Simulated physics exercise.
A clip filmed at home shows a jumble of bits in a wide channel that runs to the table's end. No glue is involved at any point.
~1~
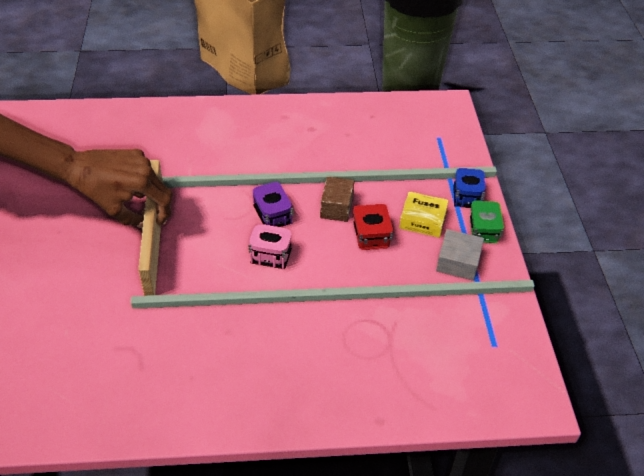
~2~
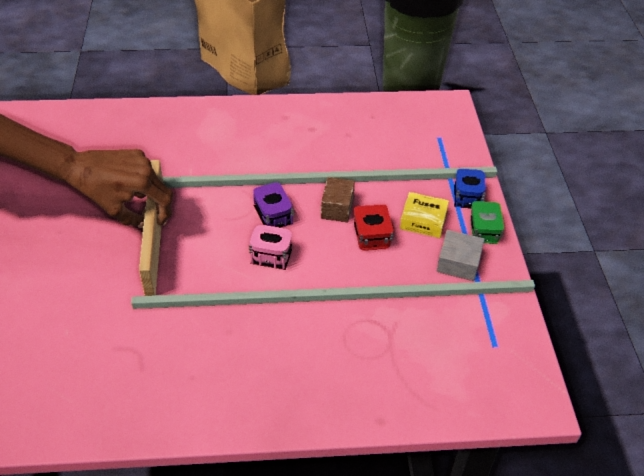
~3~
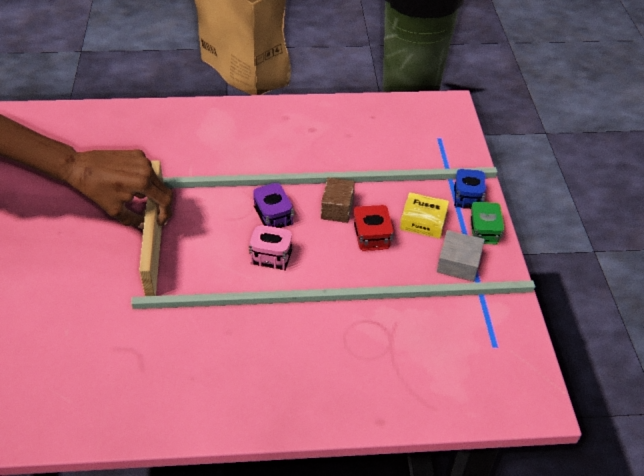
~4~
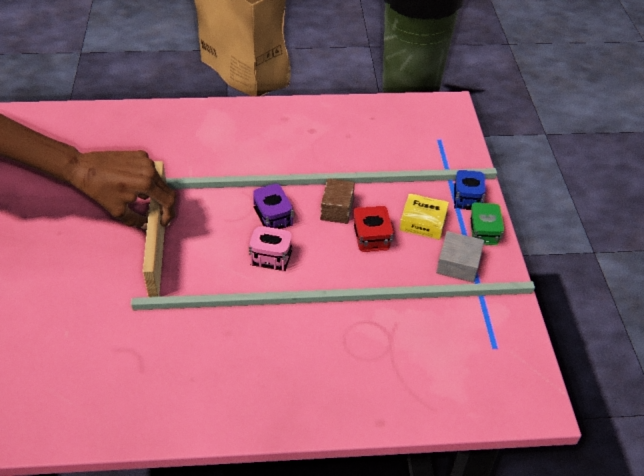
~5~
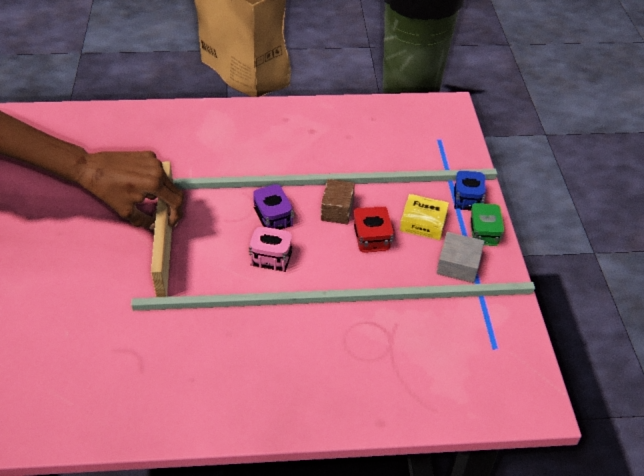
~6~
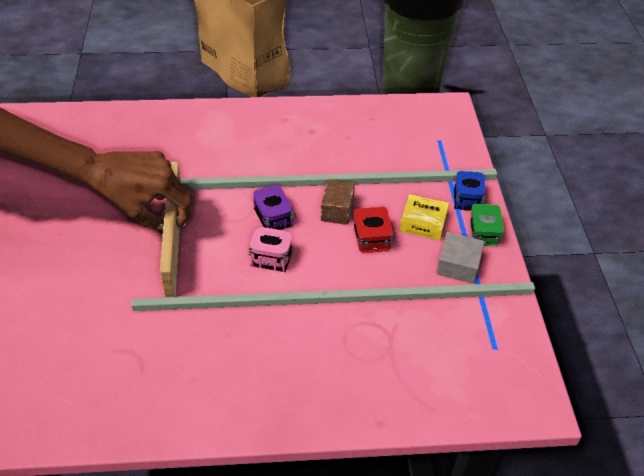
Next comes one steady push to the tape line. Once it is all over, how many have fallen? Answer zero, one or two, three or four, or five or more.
When it is over, three or four have fallen.
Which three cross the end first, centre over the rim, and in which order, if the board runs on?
Earliest first - the green case, the yellow box, the blue case.
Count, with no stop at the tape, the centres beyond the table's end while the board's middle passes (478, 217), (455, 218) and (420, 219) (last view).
Respectively, 5, 3 and 1.
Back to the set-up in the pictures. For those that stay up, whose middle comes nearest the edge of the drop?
It would be the red case, I'd say.
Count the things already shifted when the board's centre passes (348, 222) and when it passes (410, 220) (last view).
At the first point the count is 5, at the second it's 8.
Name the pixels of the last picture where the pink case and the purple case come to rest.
About (486, 234), and about (473, 204).
A little later, none off yet; green case at rest near (486, 226); blue case at rest near (469, 191); grey block at rest near (461, 257).
Next, none off yet; green case shifted a little near (500, 227); blue case moving near (472, 188); grey block at rest near (461, 257).
When it is over, the number that fall off is three or four; down, yellow box, blue case and green case.
